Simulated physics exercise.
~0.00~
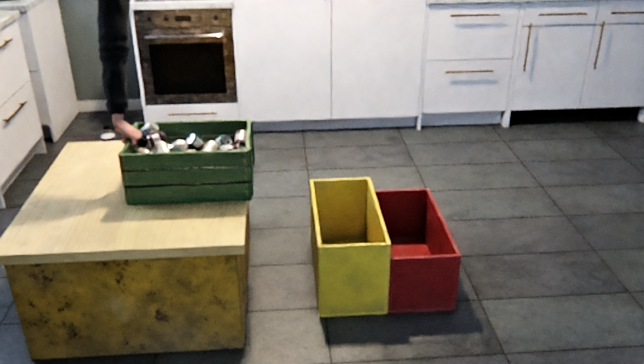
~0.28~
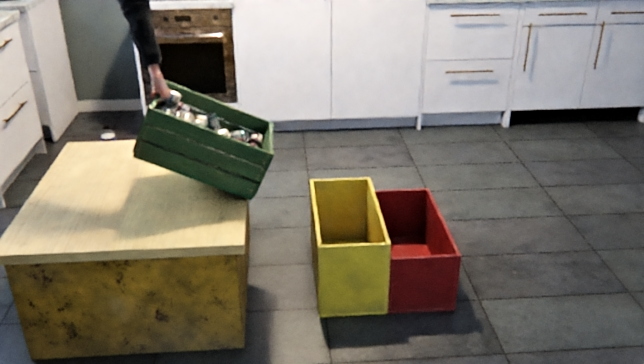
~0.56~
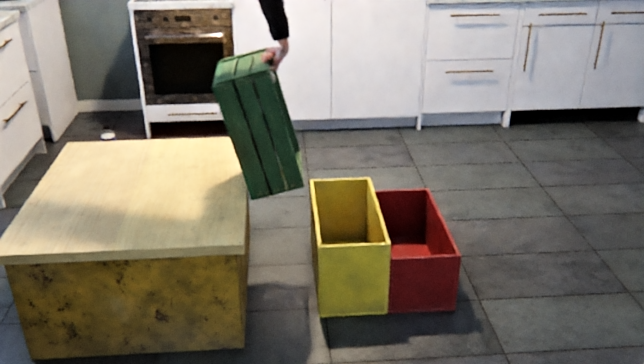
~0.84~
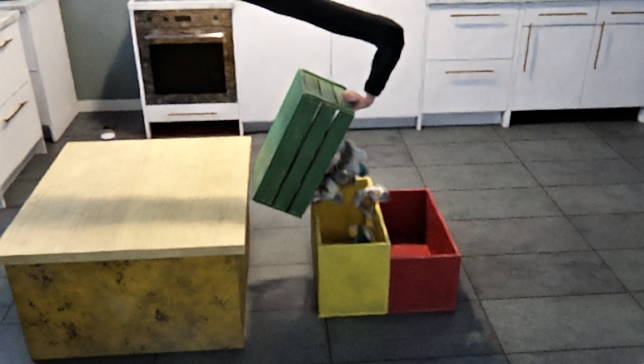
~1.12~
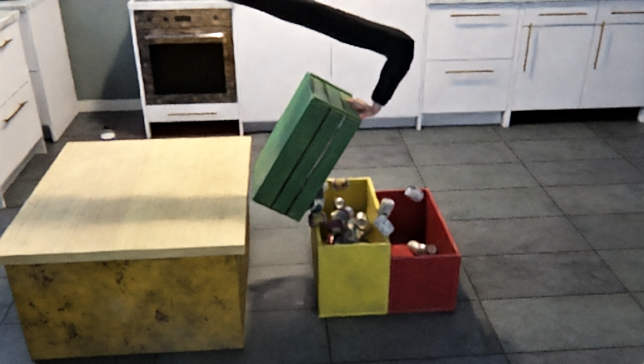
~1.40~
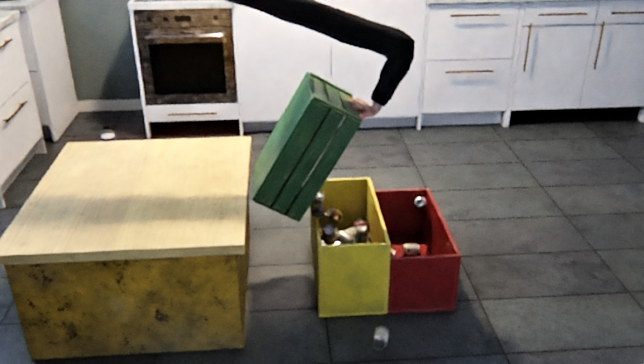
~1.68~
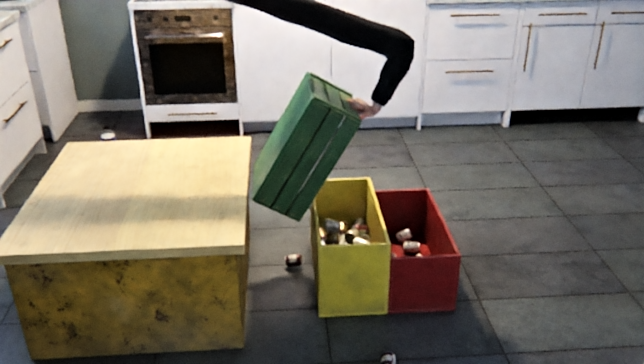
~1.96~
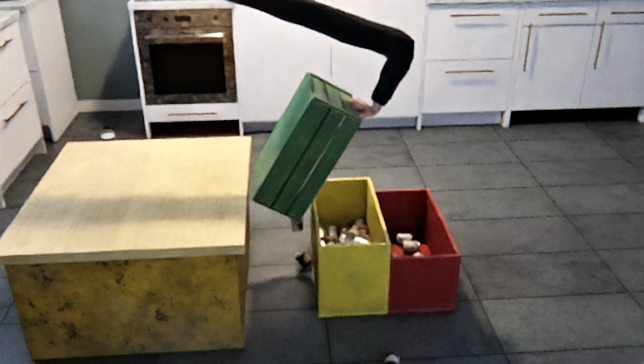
A hand tips a green box of small cans, mostly filling the yellow bin.
